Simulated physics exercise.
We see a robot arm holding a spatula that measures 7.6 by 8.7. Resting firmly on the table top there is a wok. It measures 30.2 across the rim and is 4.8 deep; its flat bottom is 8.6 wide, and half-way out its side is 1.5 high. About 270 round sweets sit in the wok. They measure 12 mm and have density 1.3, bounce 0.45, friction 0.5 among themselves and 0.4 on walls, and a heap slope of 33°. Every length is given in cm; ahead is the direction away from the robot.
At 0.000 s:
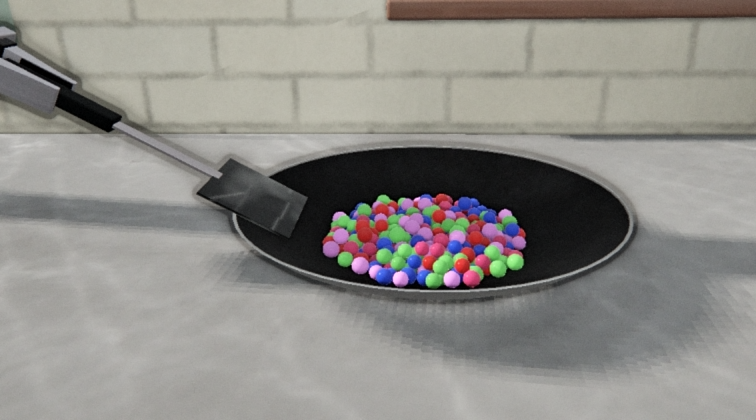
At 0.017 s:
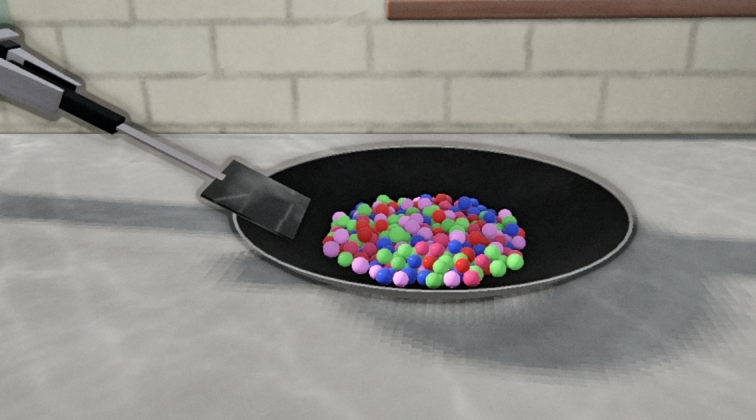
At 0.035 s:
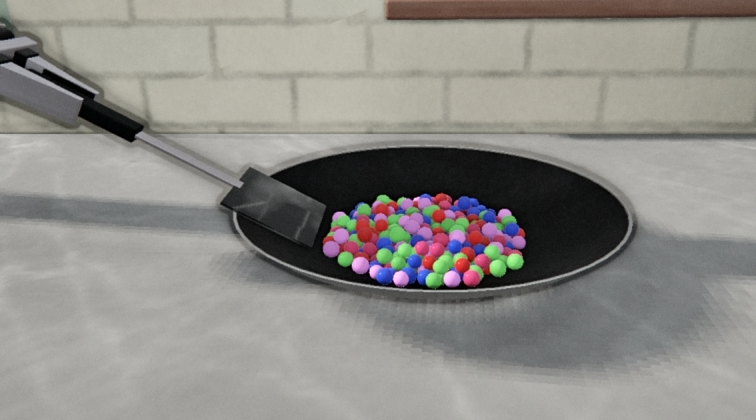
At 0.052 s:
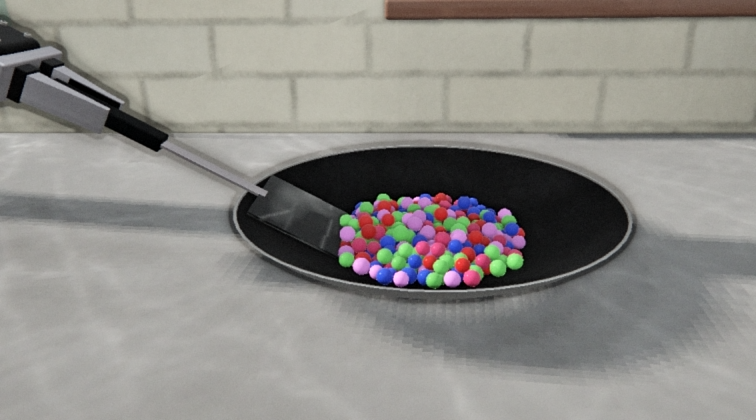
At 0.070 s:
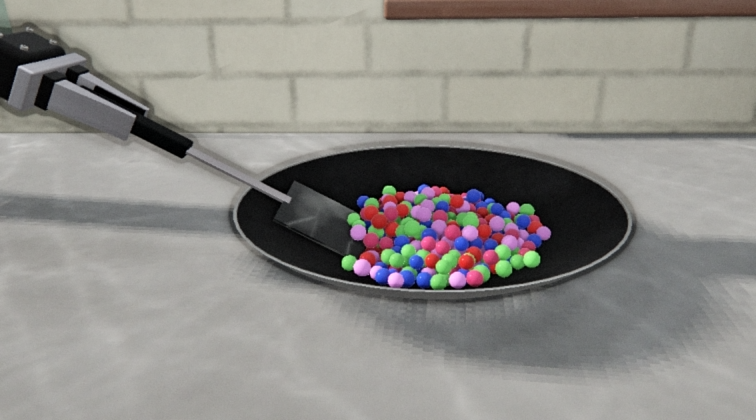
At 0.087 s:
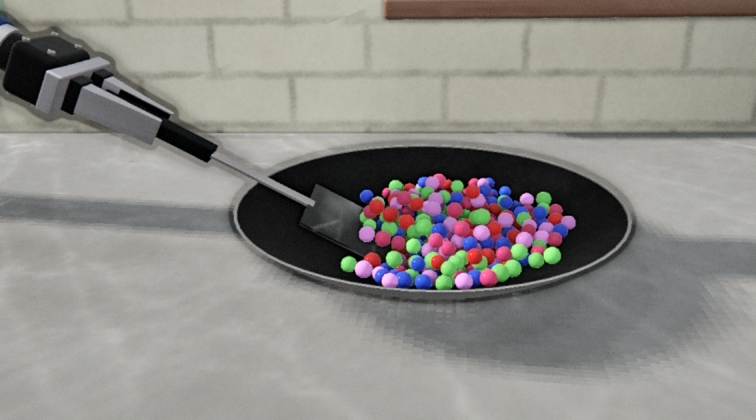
A robot arm holding a spatula slid the blade down into a black wok from the left and pushed into the pile of small colourful balls, shifting them a little to the right.
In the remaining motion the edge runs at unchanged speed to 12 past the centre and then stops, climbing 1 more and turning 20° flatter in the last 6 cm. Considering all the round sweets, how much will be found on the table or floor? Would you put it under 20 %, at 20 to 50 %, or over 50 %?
I would say over 50 %.
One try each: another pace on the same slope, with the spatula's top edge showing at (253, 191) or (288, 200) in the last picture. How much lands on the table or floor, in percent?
Roughly 25 per cent, then roughly 45 per cent.
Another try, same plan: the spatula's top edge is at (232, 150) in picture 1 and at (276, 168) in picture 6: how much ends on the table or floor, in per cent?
Close to 35 in a hundred.
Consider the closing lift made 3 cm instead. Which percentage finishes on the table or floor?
You'd expect near 55 percent of it there.
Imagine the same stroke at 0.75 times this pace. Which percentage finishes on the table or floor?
Something close to 45 per cent ends up on the table or floor.
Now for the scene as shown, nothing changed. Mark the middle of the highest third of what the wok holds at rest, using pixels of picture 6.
I'd put it close to (508, 242).
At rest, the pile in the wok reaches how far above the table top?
It reaches around 3.0 cm.
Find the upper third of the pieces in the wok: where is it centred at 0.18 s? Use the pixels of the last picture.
The middle lies somewhere about (562, 196).
After 0.13 s, sloping 29°, highest piece 7 above the table; 272 in the wok.
After 0.18 s, sloping 25°, highest piece 7 above the table; 260 in the wok, 12 on the blade or in flight.
After 0.40 s, sloping 9°, highest piece 6 above the table; 146 on the table or floor, 117 in the wok, 9 on the blade or in flight.
After 1.45 s, sloping 9°, highest piece 2 above the table; 157 on the table or floor, 115 in the wok.
At rest, 157 on the table or floor, 115 in the wok. That is 58 % on the table or floor.
